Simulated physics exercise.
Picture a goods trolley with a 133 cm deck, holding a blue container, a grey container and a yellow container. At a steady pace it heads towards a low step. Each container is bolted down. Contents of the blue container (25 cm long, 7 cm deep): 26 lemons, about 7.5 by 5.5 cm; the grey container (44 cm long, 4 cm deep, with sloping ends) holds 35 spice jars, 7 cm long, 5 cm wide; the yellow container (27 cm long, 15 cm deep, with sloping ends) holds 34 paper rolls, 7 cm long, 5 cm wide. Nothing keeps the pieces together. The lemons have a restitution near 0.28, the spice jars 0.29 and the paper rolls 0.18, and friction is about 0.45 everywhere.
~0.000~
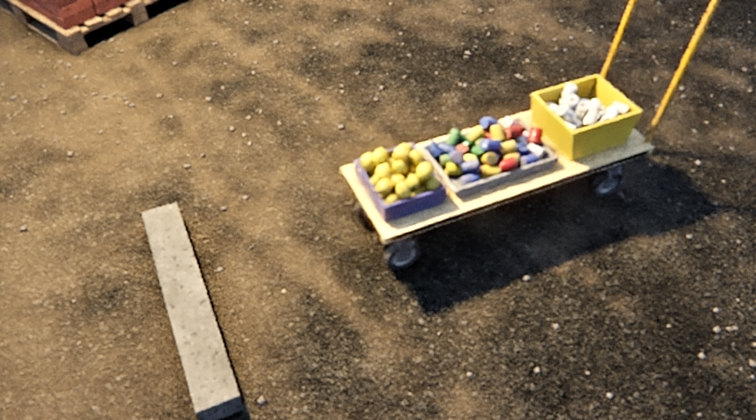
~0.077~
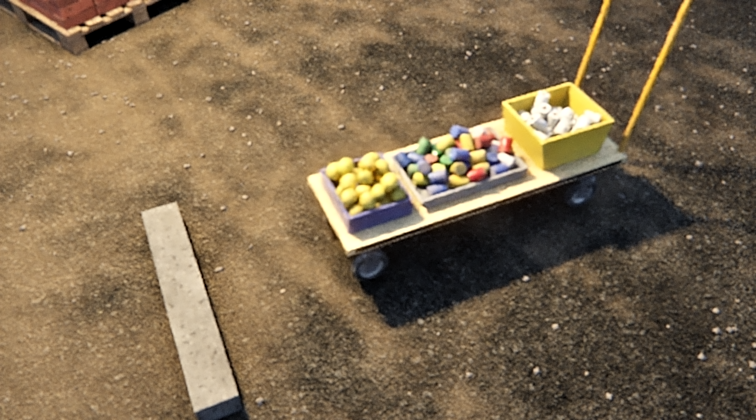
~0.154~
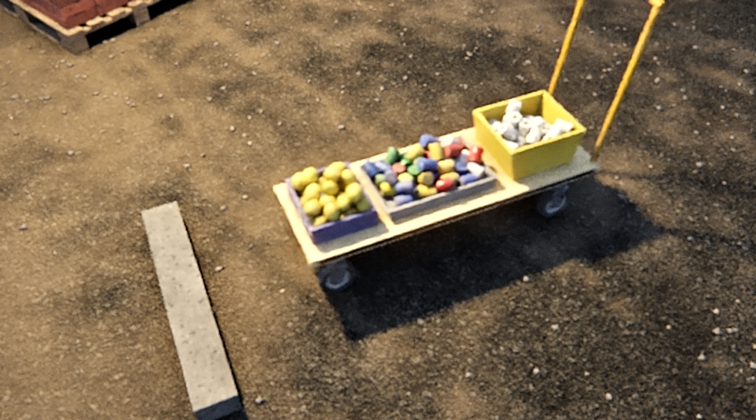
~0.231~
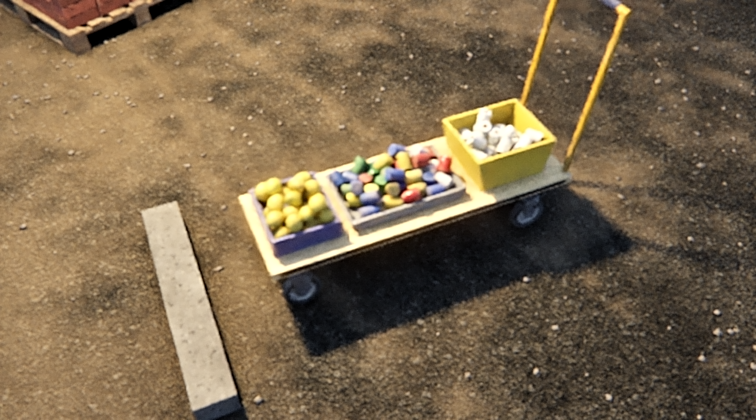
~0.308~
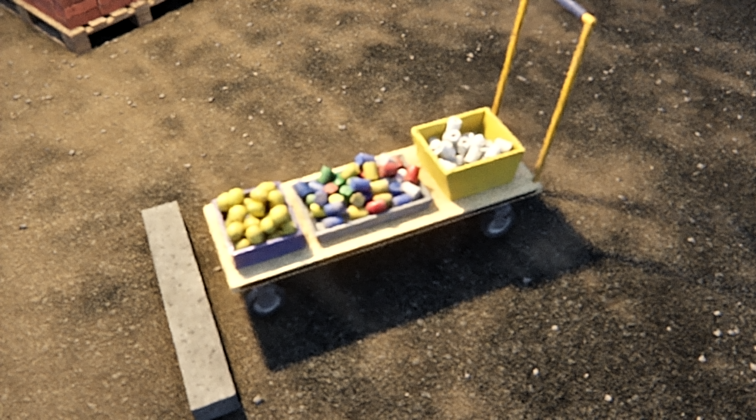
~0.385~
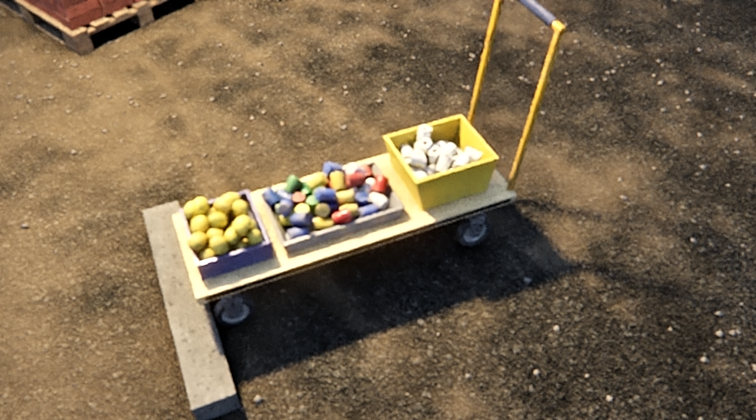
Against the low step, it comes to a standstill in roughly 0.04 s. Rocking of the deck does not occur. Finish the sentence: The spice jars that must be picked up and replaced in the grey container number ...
... more than a sixth of them.
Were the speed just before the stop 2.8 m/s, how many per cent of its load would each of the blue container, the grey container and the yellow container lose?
Blue container 50 %, grey container 50 %, yellow container 10 %.
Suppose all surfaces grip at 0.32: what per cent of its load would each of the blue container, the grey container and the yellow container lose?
In that setup blue container sheds 20 percent, grey container sheds 30 percent, and yellow container sheds 0 percent.
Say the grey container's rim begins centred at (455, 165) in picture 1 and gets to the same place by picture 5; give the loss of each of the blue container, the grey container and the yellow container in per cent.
In that case you'd see blue container at 20, grey container at 20 and yellow container at 0 percent.
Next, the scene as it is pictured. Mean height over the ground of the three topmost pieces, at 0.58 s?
About 48 cm.
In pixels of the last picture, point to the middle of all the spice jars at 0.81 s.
Centred roughly at (296, 209).
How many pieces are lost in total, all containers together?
Count of pieces - near 20.
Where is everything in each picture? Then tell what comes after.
In the first frame (places track the rim corner closest to us here; the camera moves round a little), grey container (456, 190); yellow container (575, 132); 73 cm to go; all still inside.
Grey container (423, 201); yellow container (544, 142); 58 cm to go, in the second frame.
Grey container (389, 211); yellow container (513, 151); 43 cm to go, in the third frame.
Grey container (353, 223); yellow container (481, 162); 28 cm to go, in the fourth frame.
Grey container (317, 234); yellow container (448, 172); 13 cm to go, in the fifth frame.
Grey container (284, 244); yellow container (419, 181); stopping; all still inside, in the sixth frame.
After 0.46 s, the blue container is down by 3 of 26, the grey container is down by 1 of 35 and the yellow container has all 34.
After 0.58 s, the blue container is down by 7 of 26, the grey container is down by 8 of 35 and the yellow container has all 34.
After 0.81 s, the blue container is down by 10 of 26, the grey container is down by 10 of 35 and the yellow container has all 34.
Outcome (at 1.31 s), the blue container is down by 10 of 26, the grey container is down by 11 of 35 and the yellow container has all 34. Asked share, 11 of 35, 31 per cent.
